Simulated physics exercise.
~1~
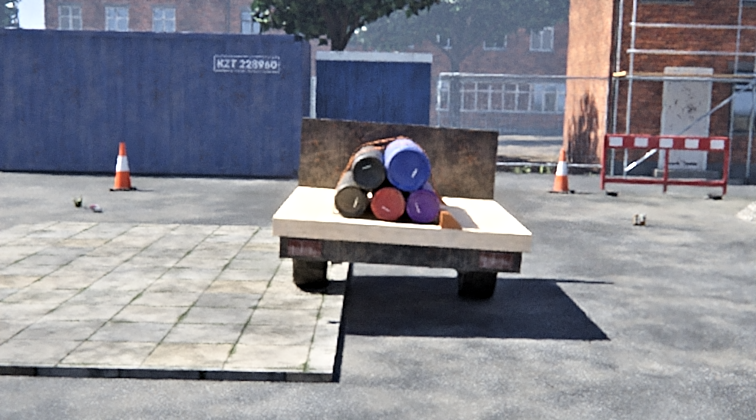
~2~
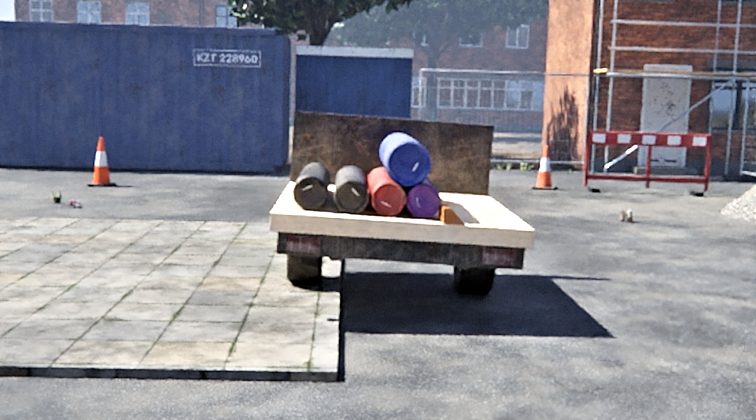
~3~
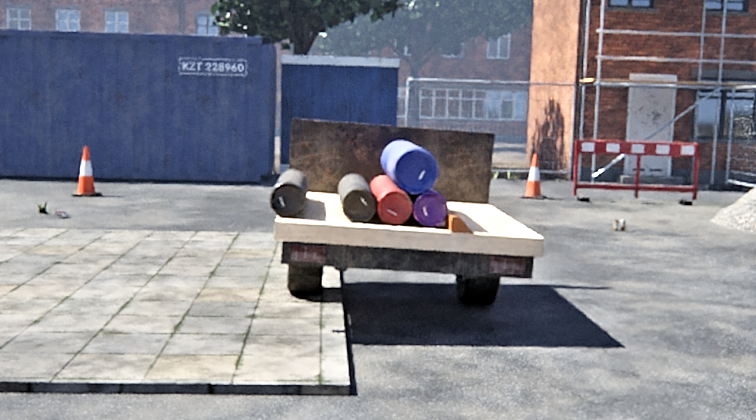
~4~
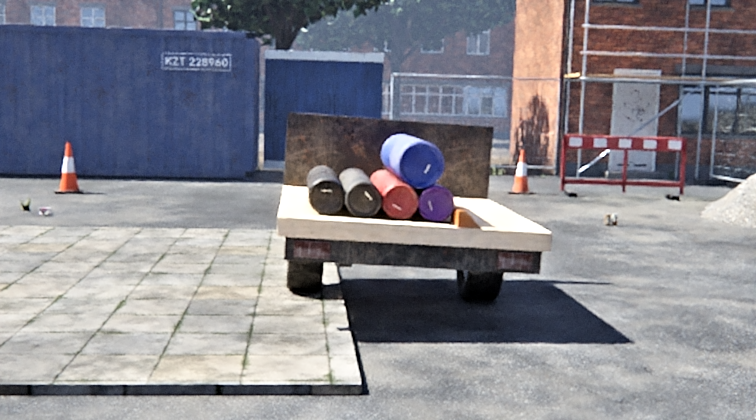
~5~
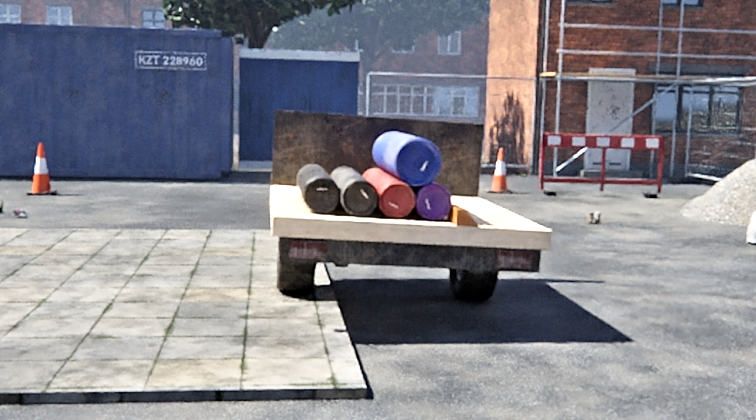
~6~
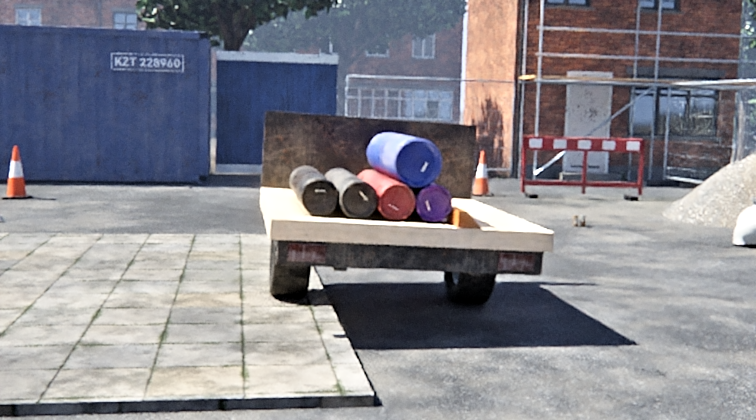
Parked low trailer with five stacked cylinders, a dark one dropping and rolling left, then back, as blue stays on top.
